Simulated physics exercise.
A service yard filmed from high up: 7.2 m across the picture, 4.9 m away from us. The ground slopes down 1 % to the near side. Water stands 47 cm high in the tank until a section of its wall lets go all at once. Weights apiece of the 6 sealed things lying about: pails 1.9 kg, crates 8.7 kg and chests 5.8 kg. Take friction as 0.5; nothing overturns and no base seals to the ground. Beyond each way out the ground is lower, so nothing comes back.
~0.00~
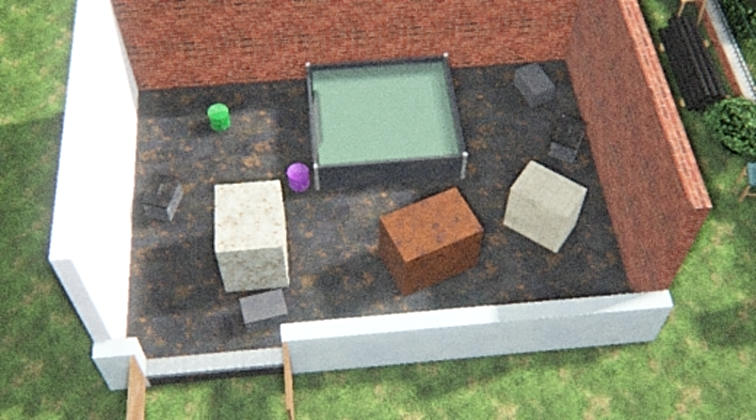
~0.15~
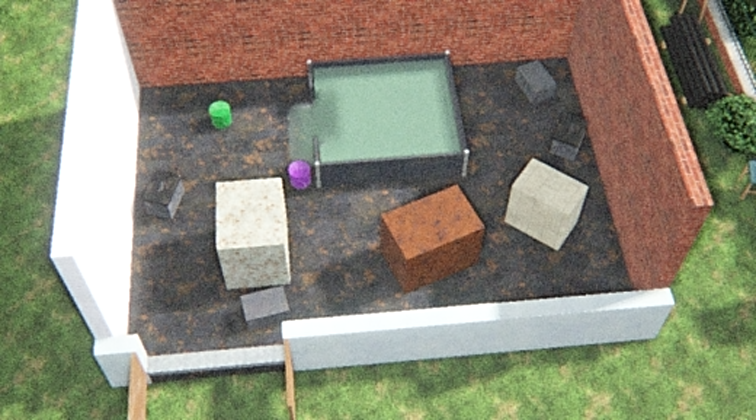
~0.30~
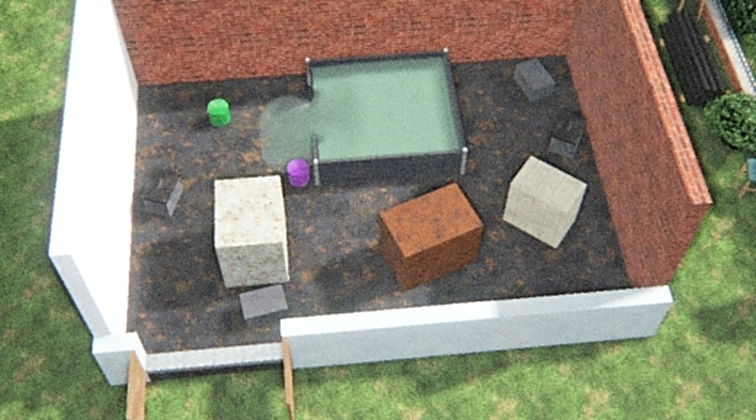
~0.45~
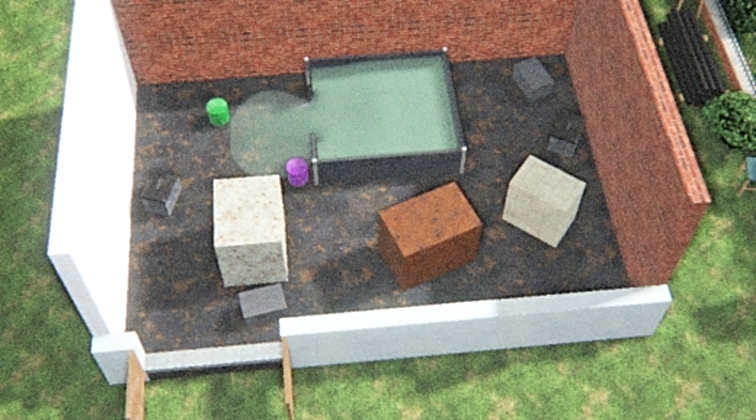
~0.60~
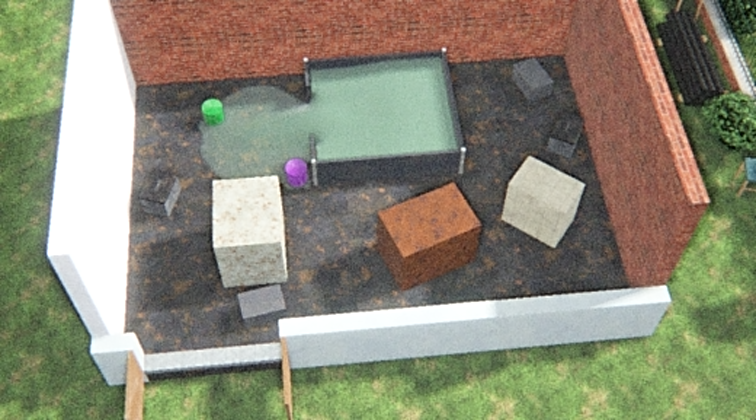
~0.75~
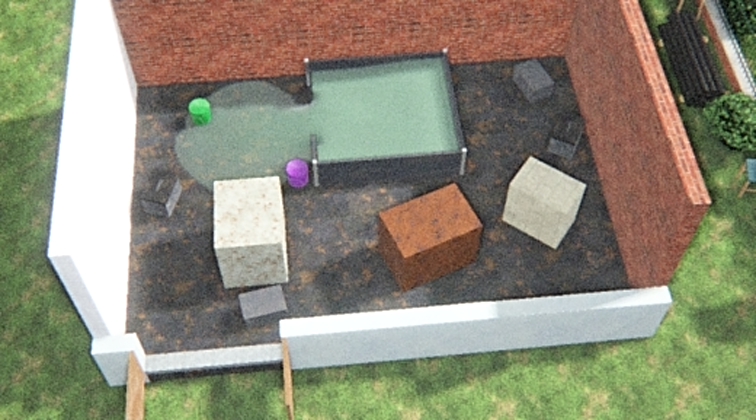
A walled service yard with a dark, stained floor and grass outside is seen from high above. A framed pool of greenish water sits at the back, with a green pail to its left, a purple pail by its corner, and pale and rust-brown blocks nearer. Water spreads leftward from the pool across the floor, reaching the green pail, which shifts slightly left, while the blocks stay put.
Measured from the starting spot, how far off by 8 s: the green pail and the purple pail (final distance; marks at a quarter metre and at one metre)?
Green pail ends far away, purple pail holds its place.
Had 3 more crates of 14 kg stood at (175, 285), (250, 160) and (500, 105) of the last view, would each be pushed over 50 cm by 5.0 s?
In that order: More, past it, less.
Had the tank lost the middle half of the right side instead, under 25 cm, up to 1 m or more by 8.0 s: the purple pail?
In that case the purple pail holds its place.
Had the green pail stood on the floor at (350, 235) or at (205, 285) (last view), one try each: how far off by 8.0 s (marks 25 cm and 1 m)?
In that order: It holds its place; it ends far away.
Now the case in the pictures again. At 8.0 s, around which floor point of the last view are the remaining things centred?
Around (367, 176).
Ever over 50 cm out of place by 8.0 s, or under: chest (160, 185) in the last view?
Answer: More.
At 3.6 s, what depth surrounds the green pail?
About 18 cm.
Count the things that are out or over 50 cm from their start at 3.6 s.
2 of them.
After 1.6 s the green pail is near (141, 87), 1.3 m from its start, afloat; the purple pail is near (297, 168), 0.0 m from its start, aground; 0 of 6 are out; 2 afloat.
After 3.6 s the green pail is near (183, 105), 0.5 m from its start, afloat; the purple pail is near (297, 168), 0.0 m from its start, aground; 0 of 6 are out; 2 afloat.
After 5.6 s the green pail is near (139, 114), 1.2 m from its start, afloat; the purple pail is near (297, 168), 0.0 m from its start, aground; 1 of 6 are out; 1 afloat.
After 8.0 s the green pail is near (139, 167), 1.6 m from its start, afloat; the purple pail is near (299, 166), 0.1 m from its start, aground; 1 of 6 are out; 1 afloat.
